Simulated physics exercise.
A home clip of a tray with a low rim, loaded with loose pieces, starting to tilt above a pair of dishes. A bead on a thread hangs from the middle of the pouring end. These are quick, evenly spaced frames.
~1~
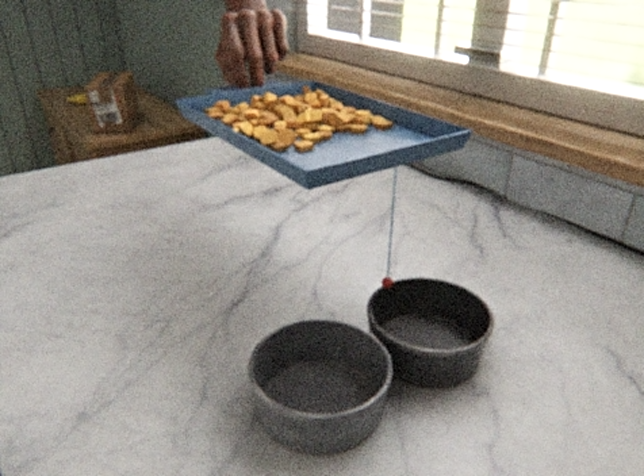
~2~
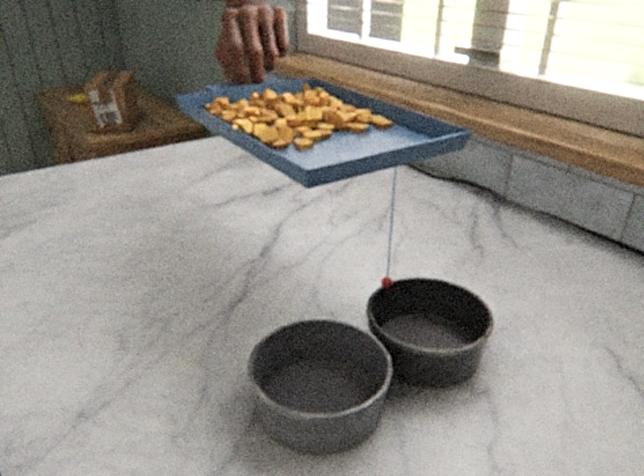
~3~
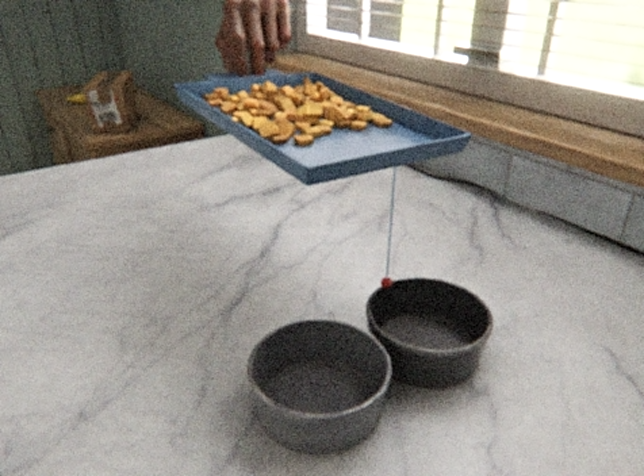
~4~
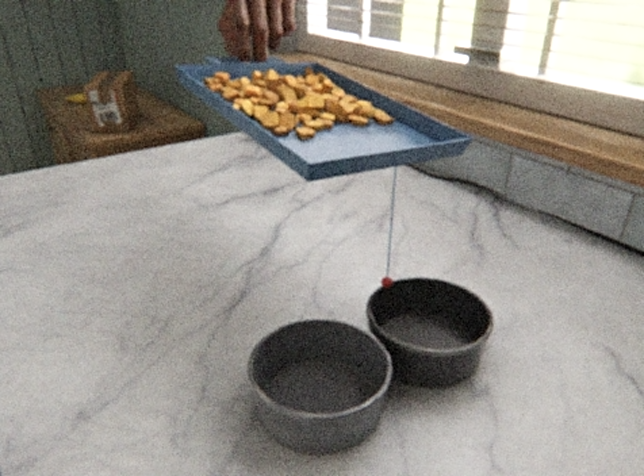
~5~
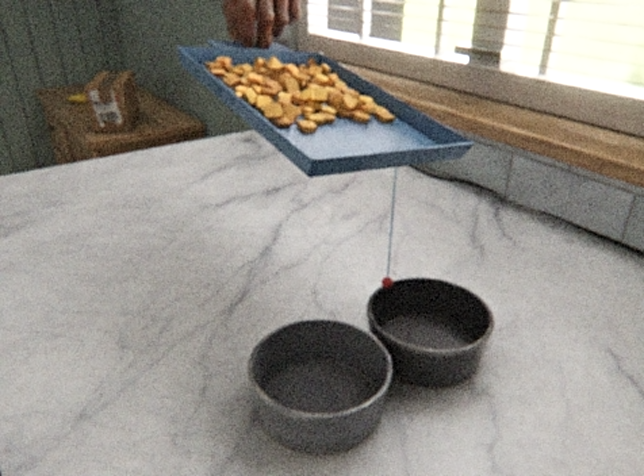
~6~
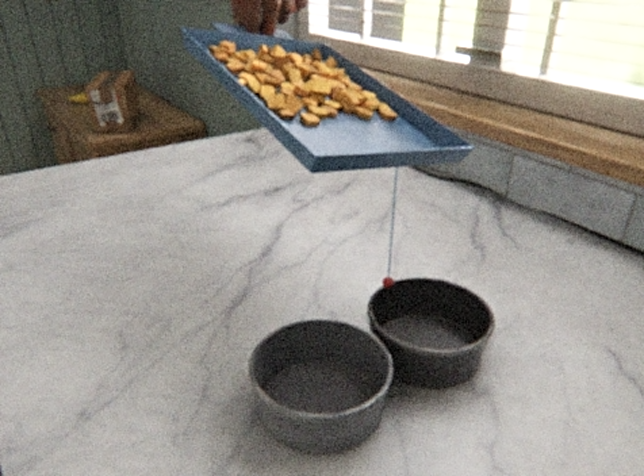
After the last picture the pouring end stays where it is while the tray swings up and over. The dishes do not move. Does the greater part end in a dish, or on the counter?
The two hold less than half of the load.
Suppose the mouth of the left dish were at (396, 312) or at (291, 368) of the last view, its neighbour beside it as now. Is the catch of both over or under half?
One: Most of it. Two: The smaller part.
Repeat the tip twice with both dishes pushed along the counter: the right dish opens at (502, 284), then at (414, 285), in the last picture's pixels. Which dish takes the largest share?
The first try: The dish on the right. The second: The right-hand dish.
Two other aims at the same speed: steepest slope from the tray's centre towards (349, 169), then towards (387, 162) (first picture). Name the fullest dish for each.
In turn: The left one; the right one.
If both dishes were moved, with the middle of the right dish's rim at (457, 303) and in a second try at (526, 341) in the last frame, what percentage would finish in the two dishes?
In turn 50 and 0 in a hundred.
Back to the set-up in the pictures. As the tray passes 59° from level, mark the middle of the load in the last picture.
At about (431, 136).
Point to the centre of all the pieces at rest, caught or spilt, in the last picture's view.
At about (463, 310).
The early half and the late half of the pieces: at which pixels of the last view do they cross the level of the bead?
The first part at (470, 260); the rest at (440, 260).
Just after the last frame, tray tipped steeply; the larger part on the tray; about a tenth in the air.
A moment on, tray tipped right over; roughly a third on the tray; about a tenth in the right dish; roughly half outside both; about a tenth in the air.
Further on, tray tipped past a quarter turn; roughly a quarter in the right dish; the larger part outside both.
When it is over, tray tipped past a quarter turn; not one in the left dish; roughly a quarter in the right dish; the larger part outside both.
